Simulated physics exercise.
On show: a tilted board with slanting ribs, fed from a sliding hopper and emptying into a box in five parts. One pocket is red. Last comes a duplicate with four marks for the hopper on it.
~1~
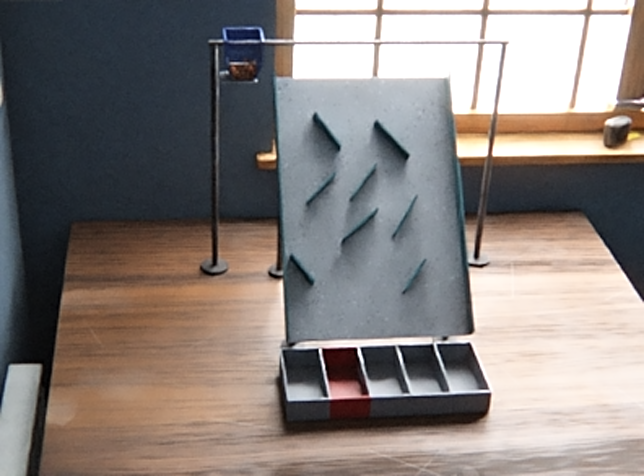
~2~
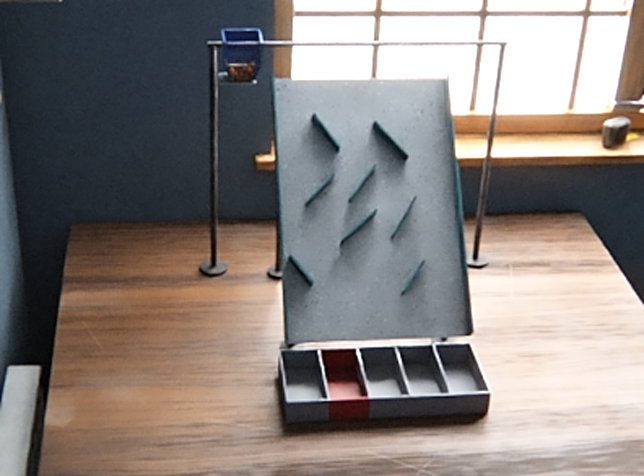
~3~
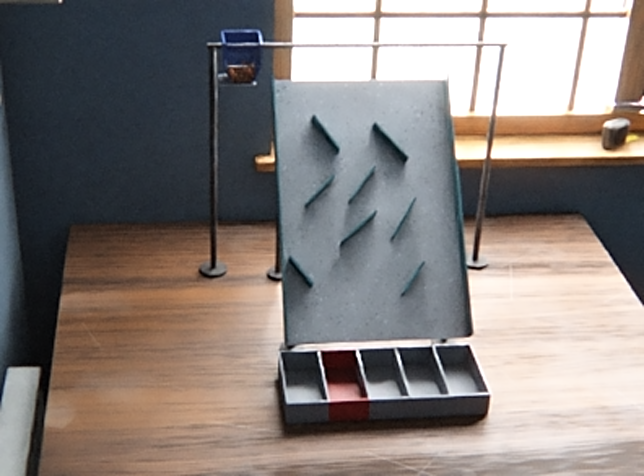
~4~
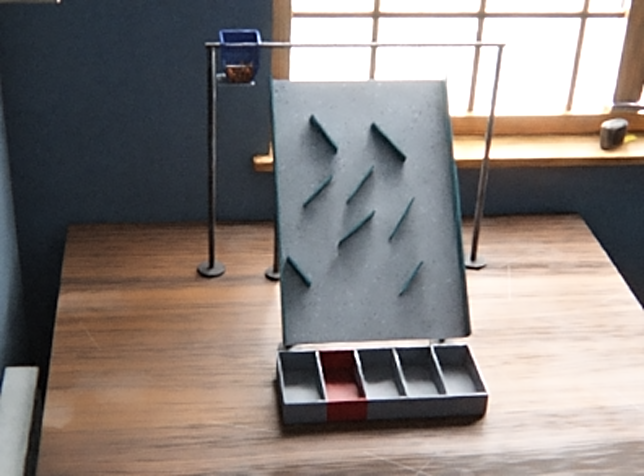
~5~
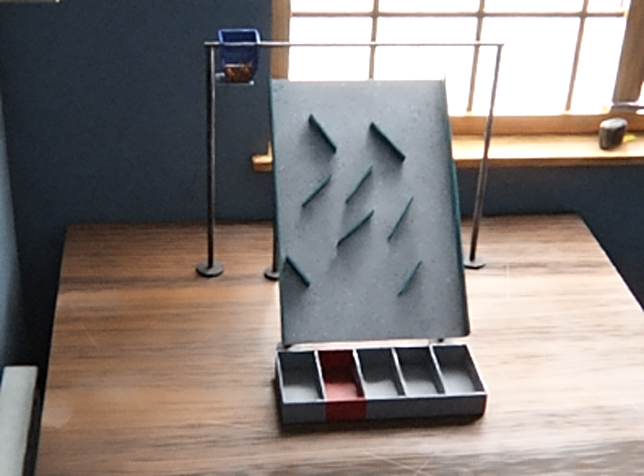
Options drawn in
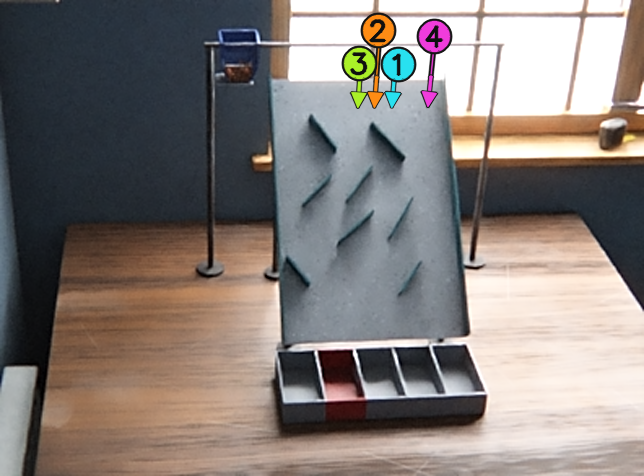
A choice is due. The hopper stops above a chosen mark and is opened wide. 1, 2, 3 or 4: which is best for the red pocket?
Mark 3.
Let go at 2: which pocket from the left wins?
It is the fifth one.
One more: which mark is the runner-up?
Here it is mark 2.
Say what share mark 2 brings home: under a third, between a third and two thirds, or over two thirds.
Under a third.
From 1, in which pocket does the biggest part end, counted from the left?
It is the fifth one.
On the marked copy, mark 1 meets the board at (392, 101); mark 2 meets the board at (374, 102); mark 3 meets the board at (358, 102); mark 4 meets the board at (428, 101).
With 1, none at all in the red pocket, all but a few in other pockets.
With 2, close to a quarter in the red pocket, the bulk in other pockets.
With 3, close to two thirds in the red pocket, close to a third in other pockets.
With 4, none at all in the red pocket, all but a few in other pockets.
